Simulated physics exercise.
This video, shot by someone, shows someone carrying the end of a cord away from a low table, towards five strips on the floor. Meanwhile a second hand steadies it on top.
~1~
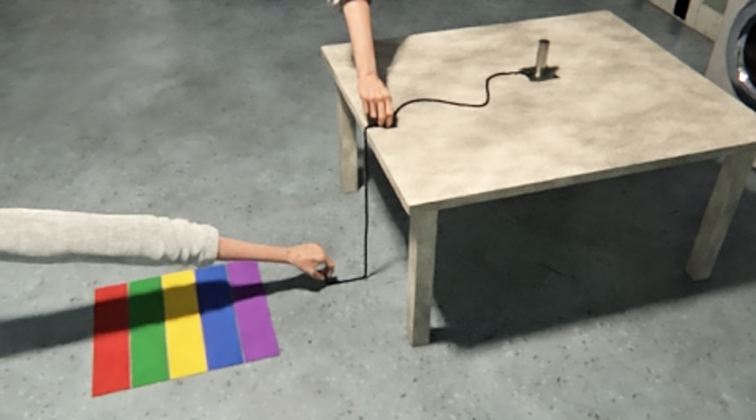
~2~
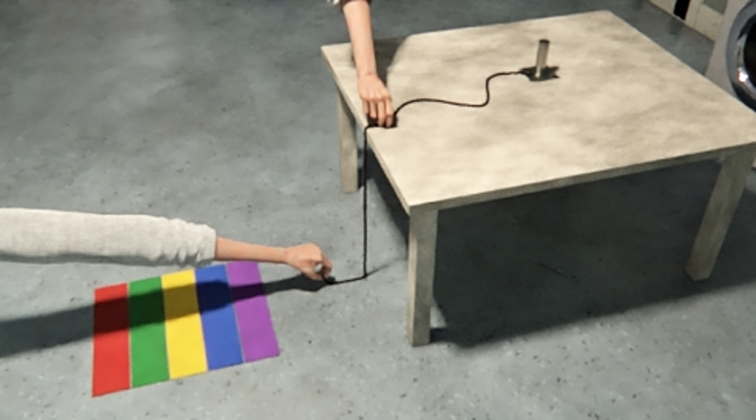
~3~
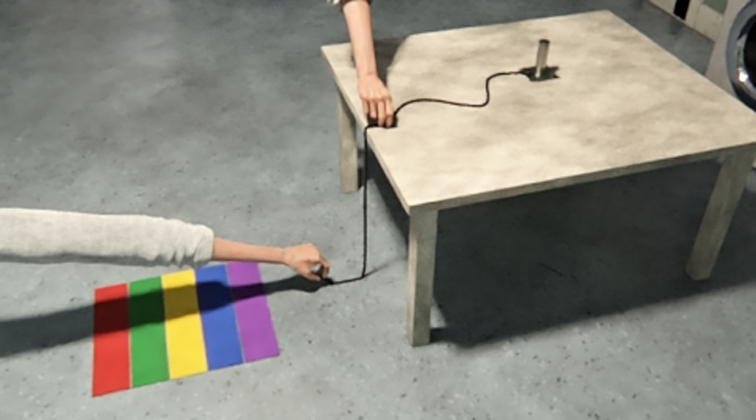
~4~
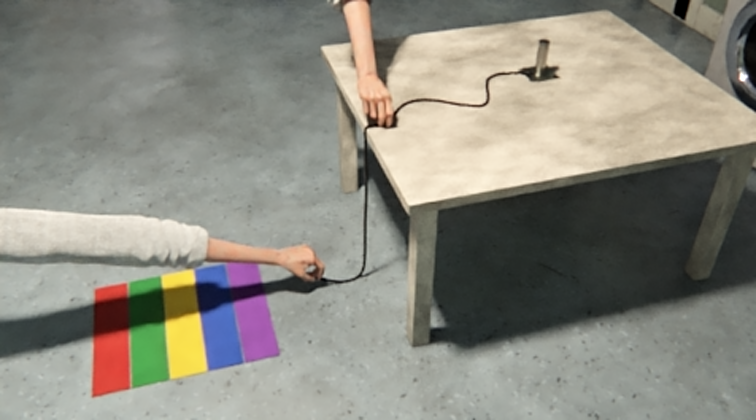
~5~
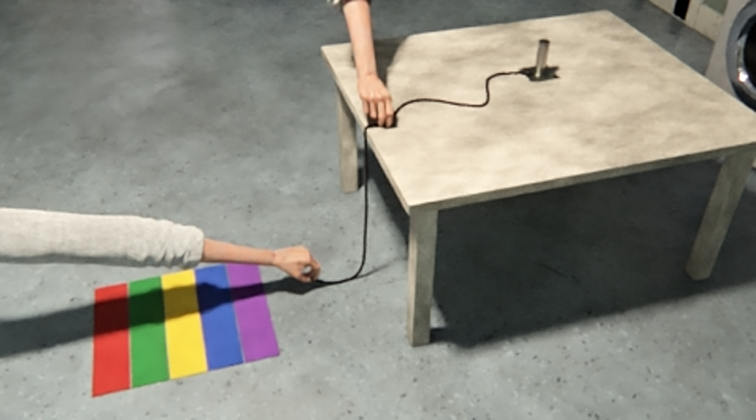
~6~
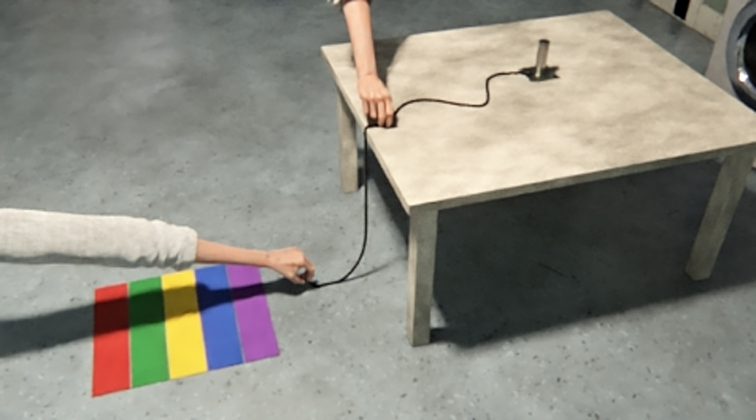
Grey concrete floor beside a low table, one hand drawing a black cord's end slightly left near coloured strips, another hand staying at the table edge.
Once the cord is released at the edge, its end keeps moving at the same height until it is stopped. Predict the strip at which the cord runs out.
I would say the green strip.
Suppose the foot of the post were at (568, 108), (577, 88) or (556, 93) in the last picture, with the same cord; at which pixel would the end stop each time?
About (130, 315), then (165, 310), then (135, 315).
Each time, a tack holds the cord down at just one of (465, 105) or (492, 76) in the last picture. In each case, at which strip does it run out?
For the first it's yellow, and for the second it's green.
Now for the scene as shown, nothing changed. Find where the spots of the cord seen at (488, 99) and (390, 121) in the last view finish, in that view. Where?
The first ends at (456, 95) and the second at (339, 143).
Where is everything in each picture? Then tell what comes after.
In the first frame, end (325, 276); purple (258, 339); blue (223, 347); yellow (186, 355); green (149, 363); red (111, 371).
In the second frame, end (323, 276); cord through (499, 74) (480, 106) (407, 103) (365, 141) (365, 207) (365, 261).
In the third frame, end (321, 277).
In the fourth frame, end (316, 278); cord through (499, 74) (480, 106) (407, 103) (366, 141) (366, 206) (364, 261).
In the fifth frame, end (312, 279).
In the sixth frame, end (306, 280); cord through (499, 74) (480, 106) (407, 103) (366, 141) (366, 206) (358, 262).
A little later, end near (203, 301); over blue.
Next, end near (164, 309); over yellow.
When it is tight, end near (142, 313); over green. The end stops over the green strip.
